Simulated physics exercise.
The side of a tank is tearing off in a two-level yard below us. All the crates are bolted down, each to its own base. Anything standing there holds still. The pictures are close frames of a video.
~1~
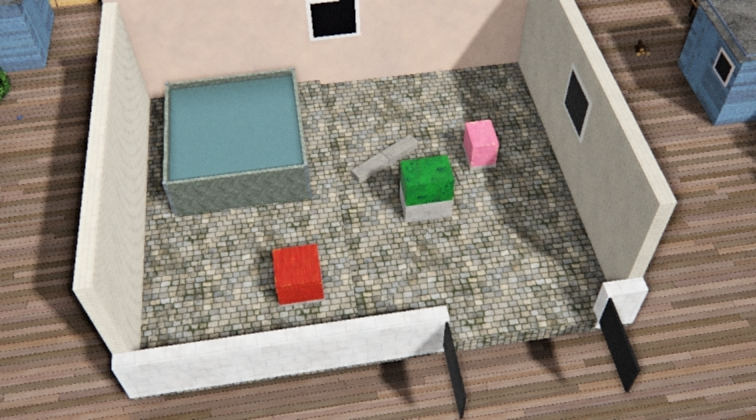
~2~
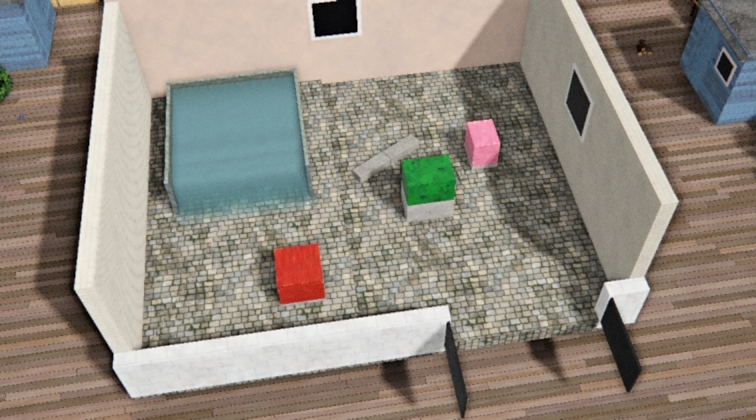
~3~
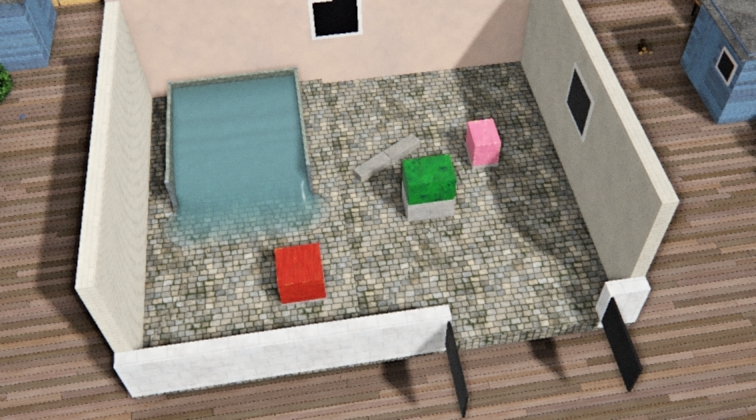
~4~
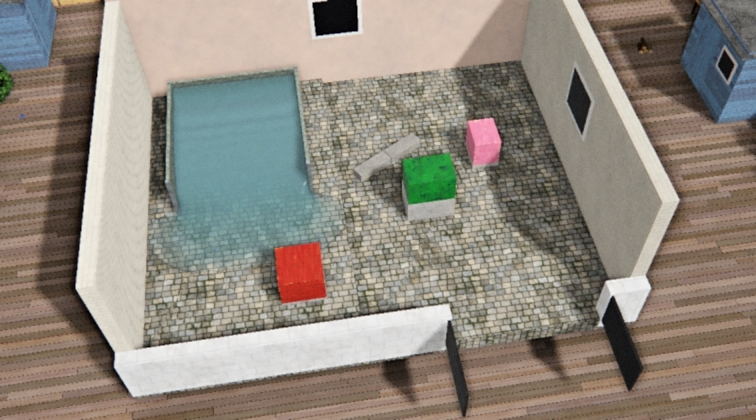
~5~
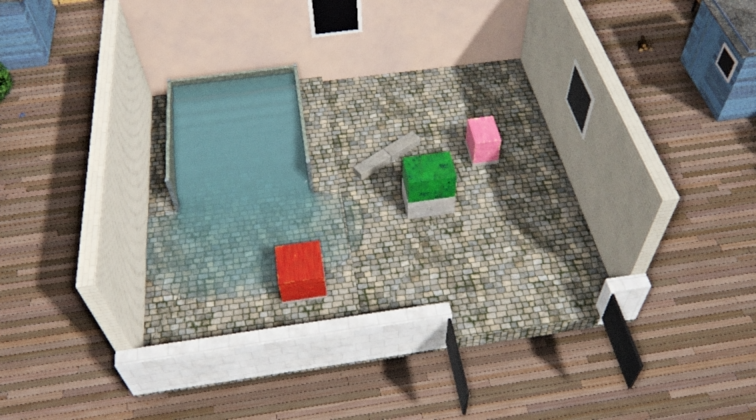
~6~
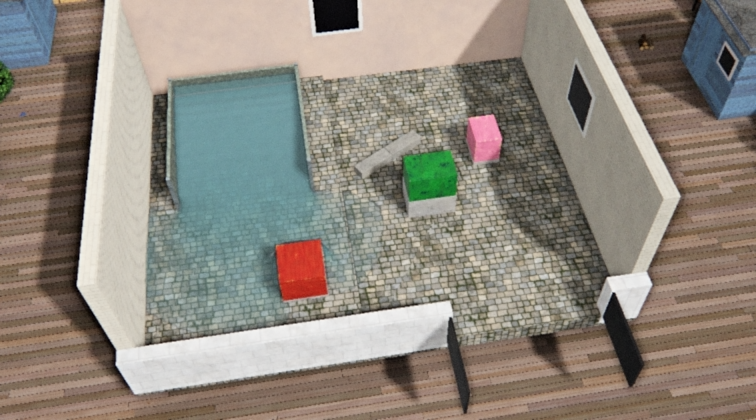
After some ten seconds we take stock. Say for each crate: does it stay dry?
In order: I expect the pink crate to be touched by the water, I expect the green crate to stay untouched, I expect the red crate to be touched by the water.
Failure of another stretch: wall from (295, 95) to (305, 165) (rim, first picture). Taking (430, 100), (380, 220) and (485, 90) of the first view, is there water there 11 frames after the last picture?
Taken in turn, that's reached, reached, and finally reached.
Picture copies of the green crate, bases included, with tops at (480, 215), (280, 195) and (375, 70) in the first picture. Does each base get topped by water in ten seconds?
Order as asked: Unflooded / flooded / unflooded.
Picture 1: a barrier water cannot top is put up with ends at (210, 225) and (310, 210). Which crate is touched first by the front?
Looks like the one in green.
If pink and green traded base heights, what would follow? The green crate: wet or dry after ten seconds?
The green one gets flooded.
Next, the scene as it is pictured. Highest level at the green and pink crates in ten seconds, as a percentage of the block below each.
Roughly 50 and 180 per cent respectively.
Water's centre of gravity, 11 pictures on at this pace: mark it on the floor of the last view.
The centre of mass sits at about (259, 234).
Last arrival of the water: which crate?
Result - the one in pink.
A moment on, water covers 30 % of the floor; the pink crate not reached, the green crate water round its plinth, the red crate water round its plinth.
Next, water covers 45 % of the floor; the pink crate not reached, the green crate water round its plinth, the red crate water round its plinth.
Then, water covers 55 % of the floor; the pink crate not reached, the green crate water round its plinth, the red crate water round its plinth.
Later, water covers 85 % of the floor; the pink crate water round its plinth, the green crate water round its plinth, the red crate water round its plinth.
In the end, water covers 95 % of the floor; the pink crate was topped, the green crate stayed above the water, the red crate was topped.
